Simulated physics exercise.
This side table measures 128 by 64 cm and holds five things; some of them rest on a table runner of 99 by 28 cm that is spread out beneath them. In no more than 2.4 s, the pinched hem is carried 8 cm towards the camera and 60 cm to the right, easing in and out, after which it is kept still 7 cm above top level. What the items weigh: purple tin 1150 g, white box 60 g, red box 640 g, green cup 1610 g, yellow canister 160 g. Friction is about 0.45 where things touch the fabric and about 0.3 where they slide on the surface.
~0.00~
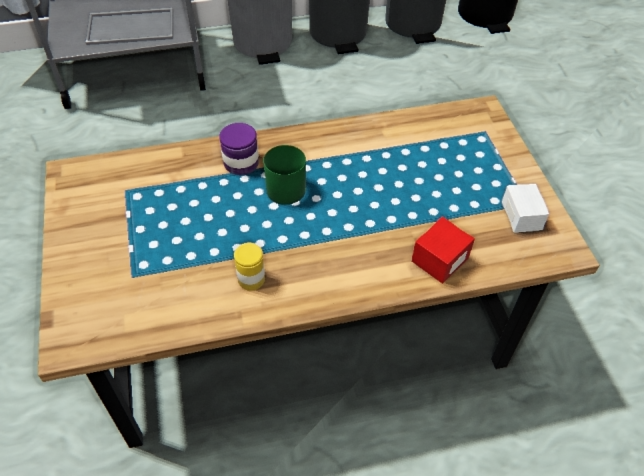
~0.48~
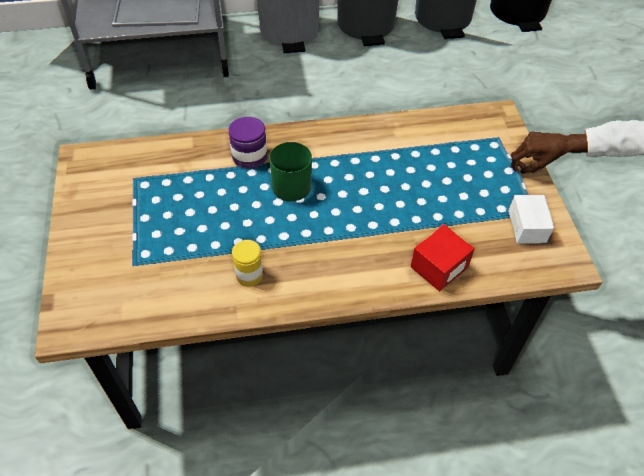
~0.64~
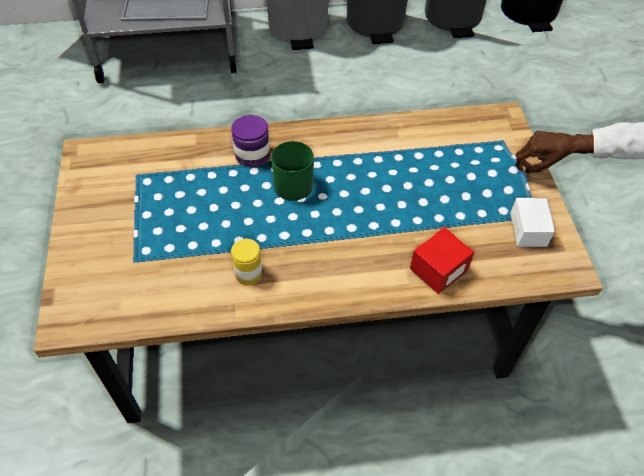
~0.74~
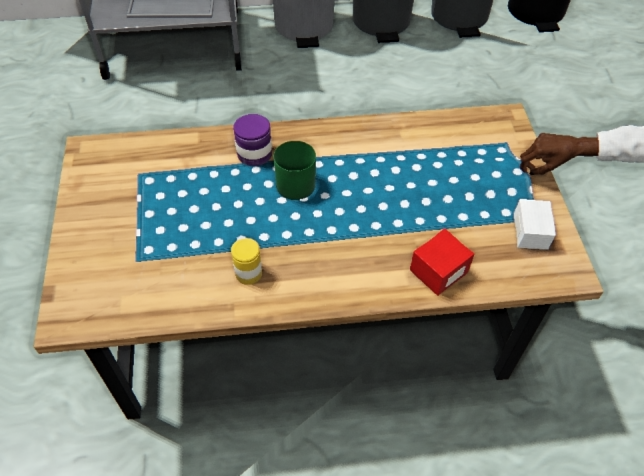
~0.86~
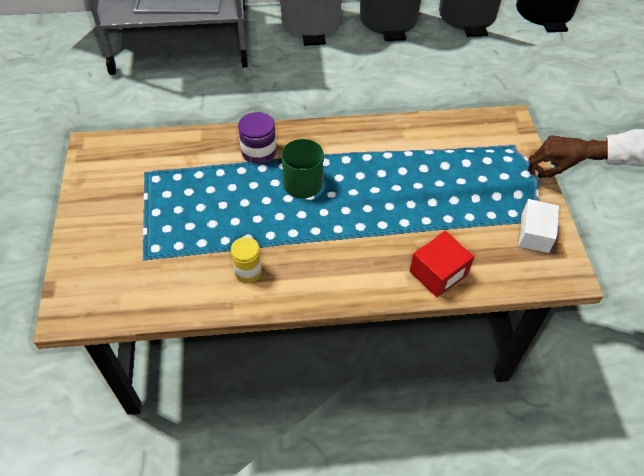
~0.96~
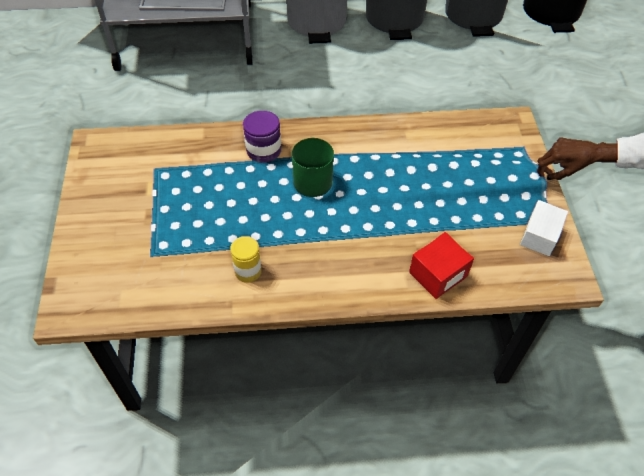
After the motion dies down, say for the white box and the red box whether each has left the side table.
White box - has left; red box - has not left.
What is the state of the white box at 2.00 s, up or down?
The white box? At that point it has come down.
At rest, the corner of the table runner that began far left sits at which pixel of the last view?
Roughly (376, 166).
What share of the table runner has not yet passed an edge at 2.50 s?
Roughly 55%.
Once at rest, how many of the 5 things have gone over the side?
That gives 1.
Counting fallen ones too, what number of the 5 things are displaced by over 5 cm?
Count recorded: 3.
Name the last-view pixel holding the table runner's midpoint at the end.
Roughly at (575, 199) in the last picture.
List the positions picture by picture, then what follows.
In the first picture, shows, white box (528, 199); red box (445, 239); table runner corners (132, 278) (125, 191) (486, 132).
In the second picture, shows, table runner corners (133, 267) (133, 179); grip (518, 170).
In the third picture, shows, table runner corners (133, 263) (136, 175); grip (522, 169).
In the fourth picture, shows, table runner corners (136, 262) (138, 174); grip (527, 172).
In the fifth picture, shows, green cup (303, 154); purple tin (256, 124); white box (542, 218); table runner corners (143, 261) (145, 173); grip (535, 174).
In the sixth picture, shows, white box (548, 220); red box (444, 256); table runner corners (151, 257) (154, 169); grip (544, 176).
At 1.5 s, 90 % of the table runner is still over the top; white box 11 cm off its start, green cup 19 cm off its start, purple tin 6 cm off its start.
At 2.0 s, 70 % of the table runner is still over the top; white box over the edge, green cup 39 cm off its start, purple tin 6 cm off its start.
At 2.5 s, 55 % of the table runner is still over the top; white box over the edge, green cup 55 cm off its start at (524, 156), purple tin 6 cm off its start at (280, 122).
At 3.0 s, 50 % of the table runner is still over the top; white box over the edge, green cup 63 cm off its start, purple tin 6 cm off its start.
At 4.6 s, 50 % of the table runner is still over the top; white box over the edge, red box 0 cm off its start at (444, 256), green cup 63 cm off its start at (556, 156), purple tin 6 cm off its start at (280, 122).
